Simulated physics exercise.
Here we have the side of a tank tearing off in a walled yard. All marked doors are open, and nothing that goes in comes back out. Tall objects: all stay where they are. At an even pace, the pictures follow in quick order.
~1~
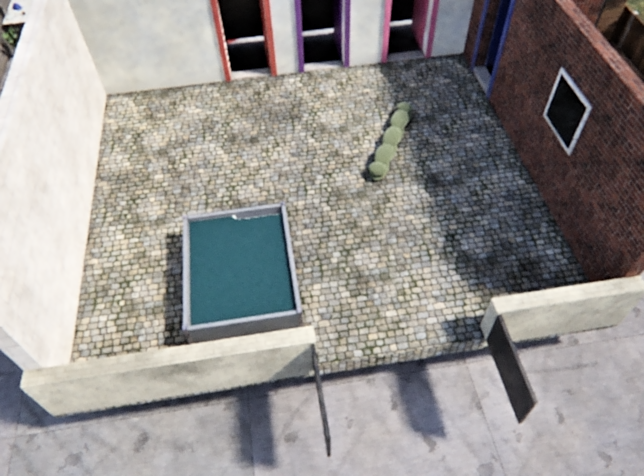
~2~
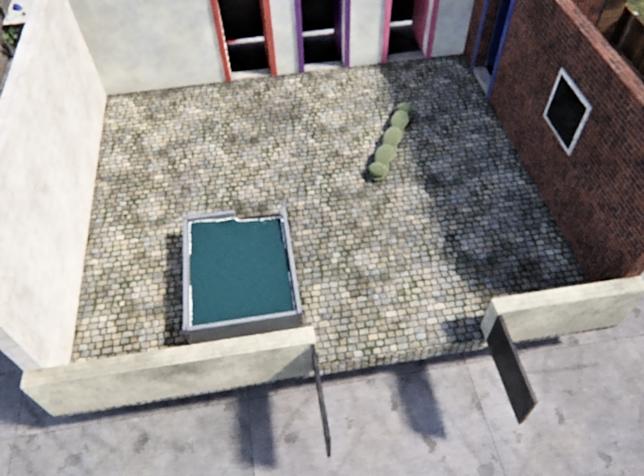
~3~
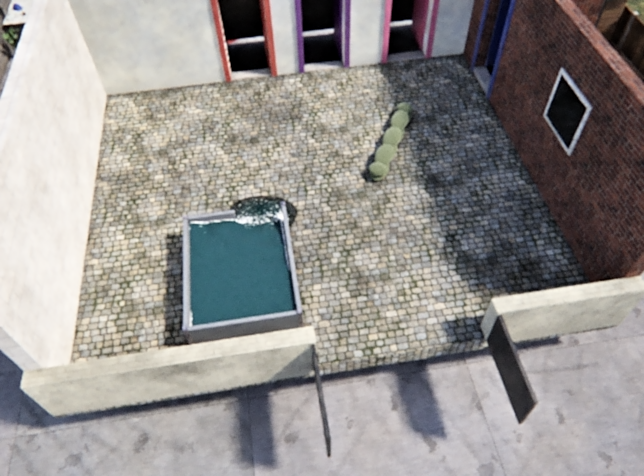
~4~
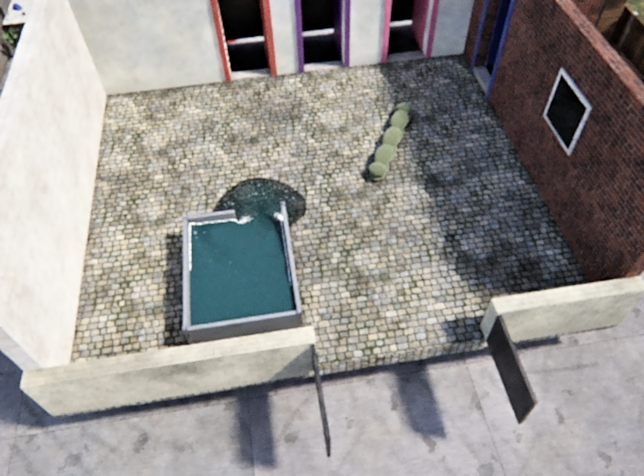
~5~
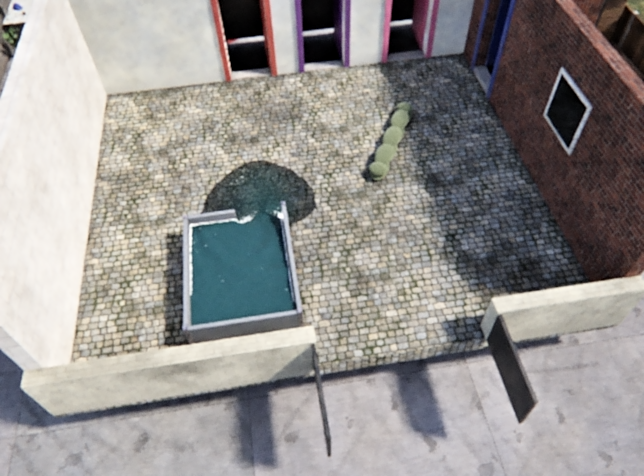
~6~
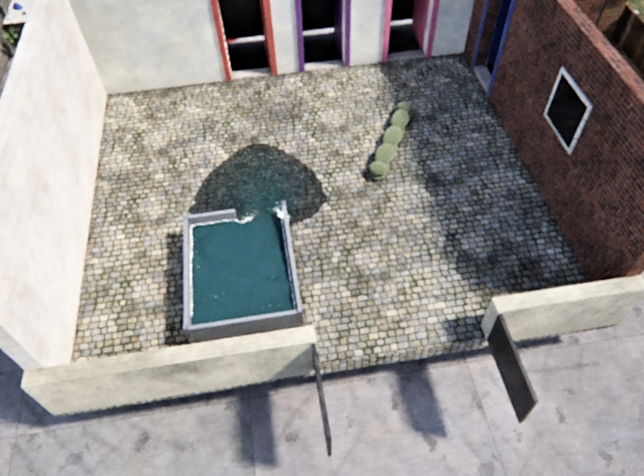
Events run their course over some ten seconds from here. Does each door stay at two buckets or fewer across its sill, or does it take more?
Taking them in turn: The blue door stays at two or fewer, the pink door stays at two or fewer, the purple door takes more, the red door takes more.
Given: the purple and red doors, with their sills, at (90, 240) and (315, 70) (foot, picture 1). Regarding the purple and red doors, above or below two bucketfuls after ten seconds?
I'd say the purple door falls short, while the red door overflows.
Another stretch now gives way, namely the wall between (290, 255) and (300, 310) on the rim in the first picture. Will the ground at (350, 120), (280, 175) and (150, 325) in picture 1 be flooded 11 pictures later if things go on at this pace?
So: Spared, then spared, then spared.
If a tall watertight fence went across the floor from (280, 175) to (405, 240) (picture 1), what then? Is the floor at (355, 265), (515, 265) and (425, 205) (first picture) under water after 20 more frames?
One after the other: Flooded, no water, not flooded.
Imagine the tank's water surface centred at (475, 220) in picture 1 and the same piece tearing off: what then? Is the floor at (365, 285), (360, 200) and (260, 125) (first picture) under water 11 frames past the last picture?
Taking the three spots in that order, I'd say spared, then spared, then spared.
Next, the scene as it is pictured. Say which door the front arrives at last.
My answer: The one in blue.
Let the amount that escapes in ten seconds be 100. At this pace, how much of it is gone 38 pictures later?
Near 85 in a hundred.
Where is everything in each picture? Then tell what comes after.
In the first frame, still water in the water tank at (239, 264).
In the second frame, the front is at a hidden place, out from the gap on the water tank's far side.
In the third frame, water pours out on the water tank's far side and has run to (244, 203).
In the fourth frame, the front is at (248, 183), out from the gap on the water tank's far side.
In the fifth frame, the front is at (253, 164), out from the gap on the water tank's far side.
In the sixth frame, the front is at (263, 147), out from the gap on the water tank's far side.
A moment on, water covers 15 % of the floor; the blue door not reached, the pink door not reached, the purple door not reached, the red door not reached.
Next, water covers 30 % of the floor; the blue door not reached, the pink door not reached, the purple door not reached, the red door wet at the sill, nothing in.
Then, water covers 40 % of the floor; the blue door not reached, the pink door wet at the sill, nothing in, the purple door under two buckets in, the red door over two buckets in.
Later, water covers 45 % of the floor; the blue door wet at the sill, nothing in, the pink door under two buckets in, the purple door over two buckets in, the red door over two buckets in.
In the end, water covers 60 % of the floor; the blue door wet at the sill, nothing in, the pink door under two buckets in, the purple door over two buckets in, the red door over two buckets in.
